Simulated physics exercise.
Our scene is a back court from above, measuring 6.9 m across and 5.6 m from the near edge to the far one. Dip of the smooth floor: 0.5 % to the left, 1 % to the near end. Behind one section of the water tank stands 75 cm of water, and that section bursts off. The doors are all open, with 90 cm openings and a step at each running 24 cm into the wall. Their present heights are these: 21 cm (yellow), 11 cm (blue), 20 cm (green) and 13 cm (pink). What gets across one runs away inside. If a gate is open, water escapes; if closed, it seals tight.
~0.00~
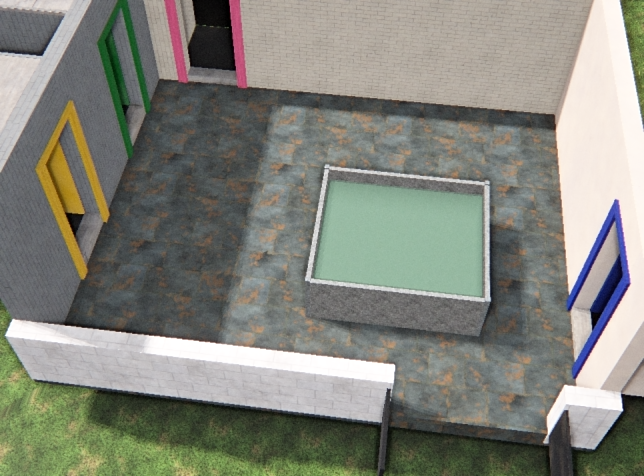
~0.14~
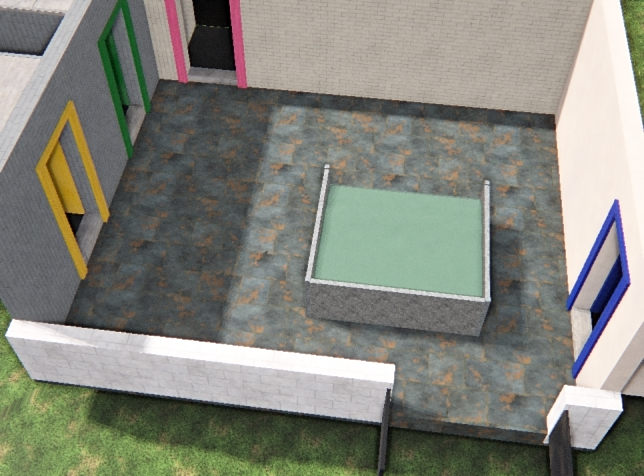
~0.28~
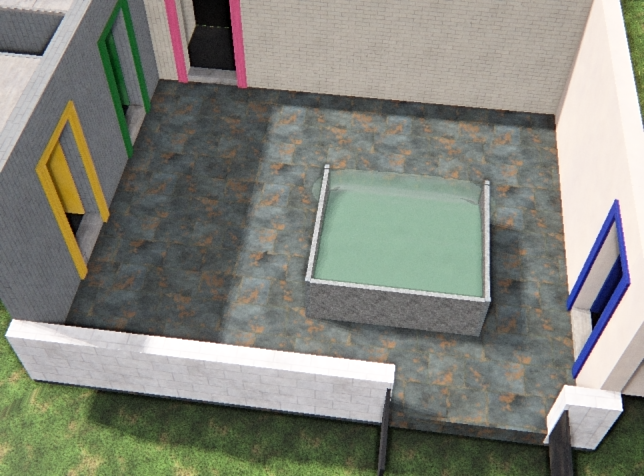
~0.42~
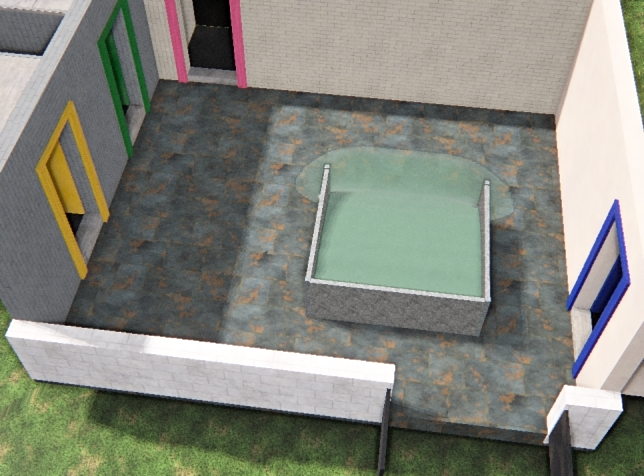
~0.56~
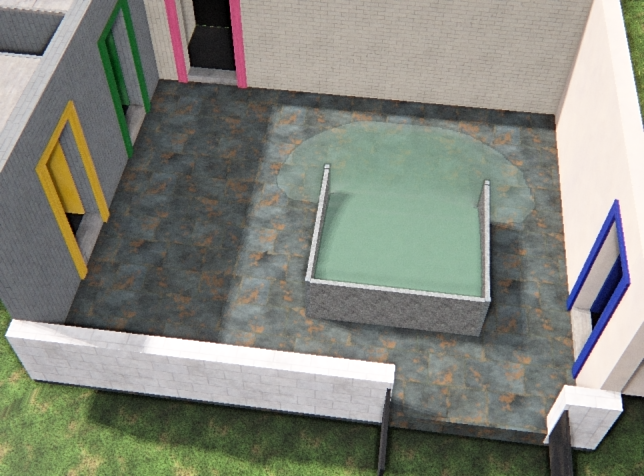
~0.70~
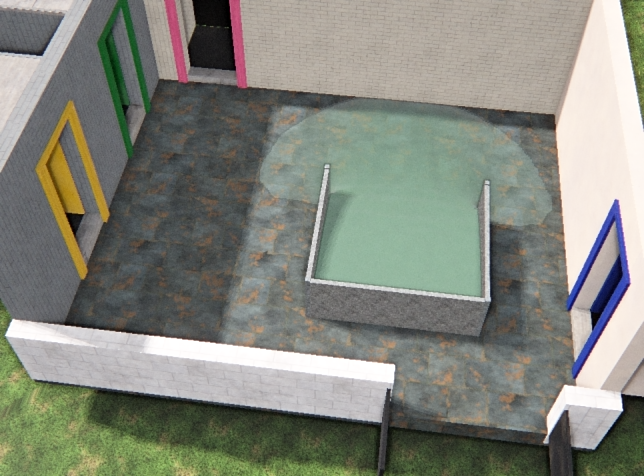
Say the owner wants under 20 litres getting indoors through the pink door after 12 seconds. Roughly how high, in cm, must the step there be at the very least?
At the very least some 11 cm.
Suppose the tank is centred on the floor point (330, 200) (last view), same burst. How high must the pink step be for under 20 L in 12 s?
Roughly 16 centimetres.
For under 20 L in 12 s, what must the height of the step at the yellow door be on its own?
Yellow door - some 6.5 centimetres.
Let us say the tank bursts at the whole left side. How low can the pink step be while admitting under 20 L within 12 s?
Then it needs around 18 cm.
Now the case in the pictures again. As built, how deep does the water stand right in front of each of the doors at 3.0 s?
At the yellow door the depth is 0 cm, at blue 0 cm, at green 26 cm and at pink 11 cm.
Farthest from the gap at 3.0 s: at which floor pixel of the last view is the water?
Close to pixel (160, 79).
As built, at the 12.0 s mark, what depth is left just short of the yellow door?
You'd measure close to 10.0 cm there.
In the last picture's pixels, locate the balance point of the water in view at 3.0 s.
(384, 159), roughly.
After 1.4 s water covers 35 % of the floor, deepest (46 cm) near (404, 108); it has not reached the pink door.
After 3.0 s water covers 50 % of the floor, deepest (36 cm) near (160, 79); 11 cm at the pink door, 0 litres in over its 13 cm step.
After 12.0 s water covers 95 % of the floor, deepest (12 cm) near (53, 356); 4 cm at the pink door, 10 litres in over its 13 cm step.
At the pink door as built, the water arrived by 1.7 s and peaked near 14 cm at 5.6 s.
Run again over the same 12 s with other heights there, 32 litres in over 9.5 cm, 10 litres over 13 cm. The limit of 20 litres is kept from about 11 cm up.
